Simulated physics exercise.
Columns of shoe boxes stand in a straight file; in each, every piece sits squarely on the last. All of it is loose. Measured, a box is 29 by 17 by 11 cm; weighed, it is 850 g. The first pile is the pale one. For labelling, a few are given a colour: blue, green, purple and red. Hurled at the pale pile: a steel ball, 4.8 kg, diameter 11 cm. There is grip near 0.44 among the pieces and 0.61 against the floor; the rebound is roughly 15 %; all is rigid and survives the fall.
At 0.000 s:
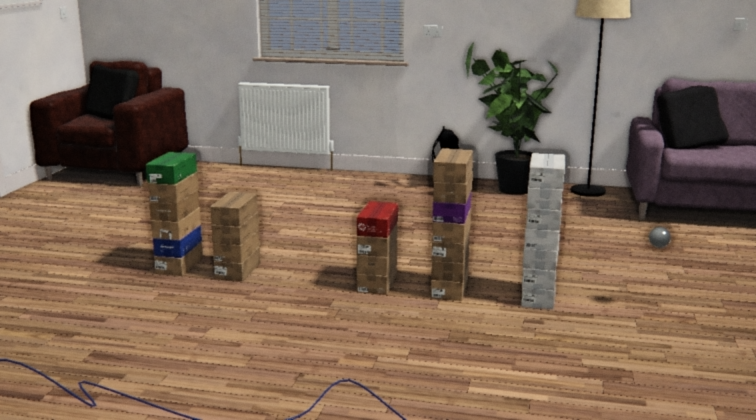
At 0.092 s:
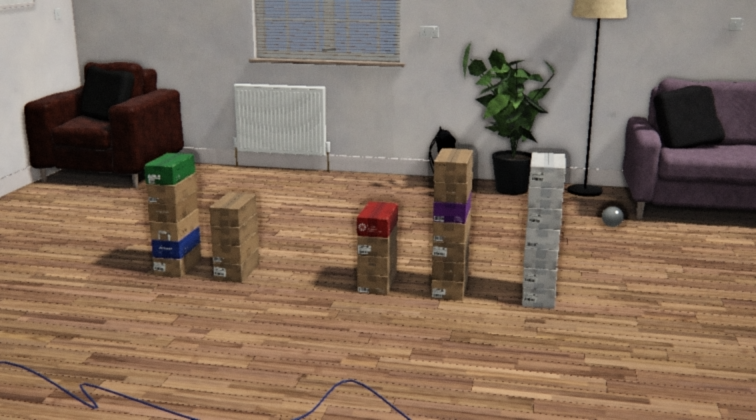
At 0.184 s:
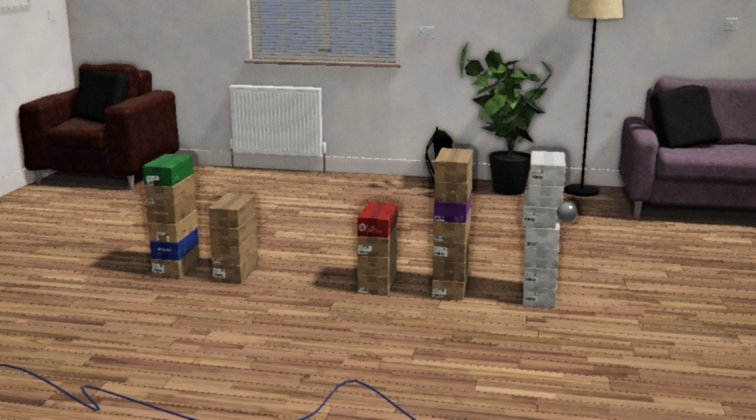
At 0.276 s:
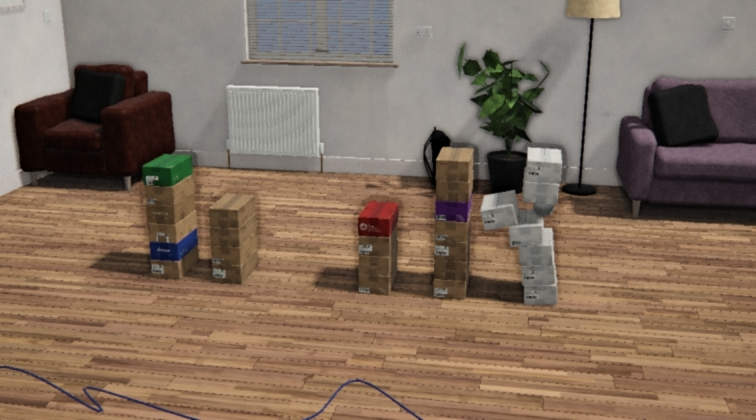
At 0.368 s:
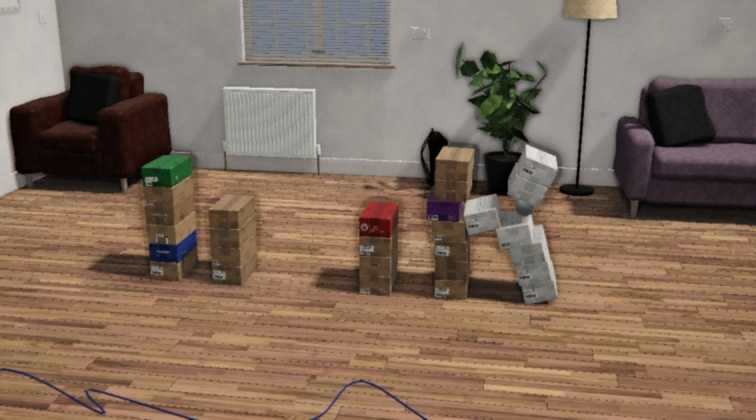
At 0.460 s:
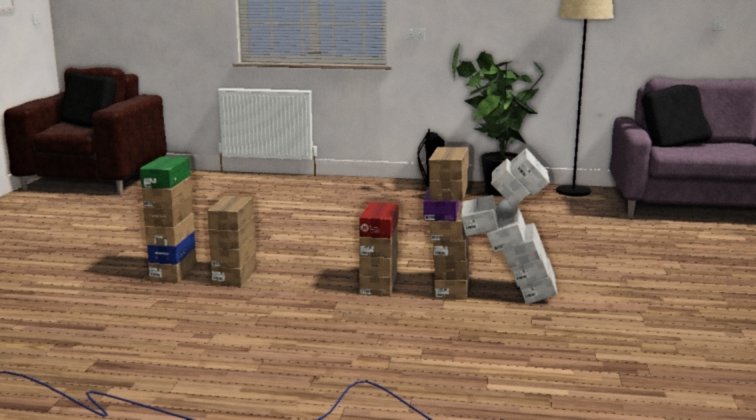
A grey ball flies left into the pale stack, knocking its boxes against the neighbouring stack.
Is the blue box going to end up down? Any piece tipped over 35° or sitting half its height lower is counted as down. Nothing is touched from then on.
No, it stays up.
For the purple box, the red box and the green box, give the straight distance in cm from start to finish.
About: Purple 90, red 70, green 0.
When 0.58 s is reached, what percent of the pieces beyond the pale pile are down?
At that instant, 0 percent.
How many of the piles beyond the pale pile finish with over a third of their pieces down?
Counted up, you get 2.
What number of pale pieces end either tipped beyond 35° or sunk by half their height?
Count: 6.
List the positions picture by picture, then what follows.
In the first picture (each place is the centre of the face we see best; the camera moves round a little), ball (660, 237) 44 cm from contact, 2.9 m/s; blue box (167, 248); green box (160, 175); purple box (449, 213); the others all in place.
In the second picture, ball (613, 217) 20 cm from contact, 2.6 m/s; blue box (166, 250).
In the third picture, ball (567, 212) after contact, 1.9 m/s; blue box (164, 251).
In the fourth picture, ball (543, 207) after contact, 1.2 m/s; blue box (164, 252); the others all in place.
In the fifth picture, ball (526, 206) after contact, 1.0 m/s; blue box (163, 253); purple box (443, 212) moved 49 mm; 3 have shifted.
In the sixth picture, ball (507, 209) after contact, 1.2 m/s; blue box (162, 255); purple box (440, 211) moved 7 cm; green box (155, 179); 5 have shifted.
By 0.58 s, 3 of the pale pile down; none of the 21 other boxes down, 7 disturbed; blue box unmoved; purple box moved 14 cm.
By 0.76 s, 7 of the pale pile down; none of the 21 other boxes down, 9 disturbed; blue box unmoved; purple box tilted 4°.
By 1.02 s, 6 of the pale pile down; 7 of the 21 other boxes down; blue box unmoved; red box tilted 23°, 55 mm lower.
By 1.40 s, 6 of the pale pile down; 10 of the 21 other boxes down; blue box unmoved; red box on its side.
When it is over (2.2 s), 6 of the pale pile down; 10 of the 21 other boxes down; blue box unmoved; red box upside down; purple box on its side. In pixels of the last frame, middles, blue box near (172, 246), red box near (264, 262).
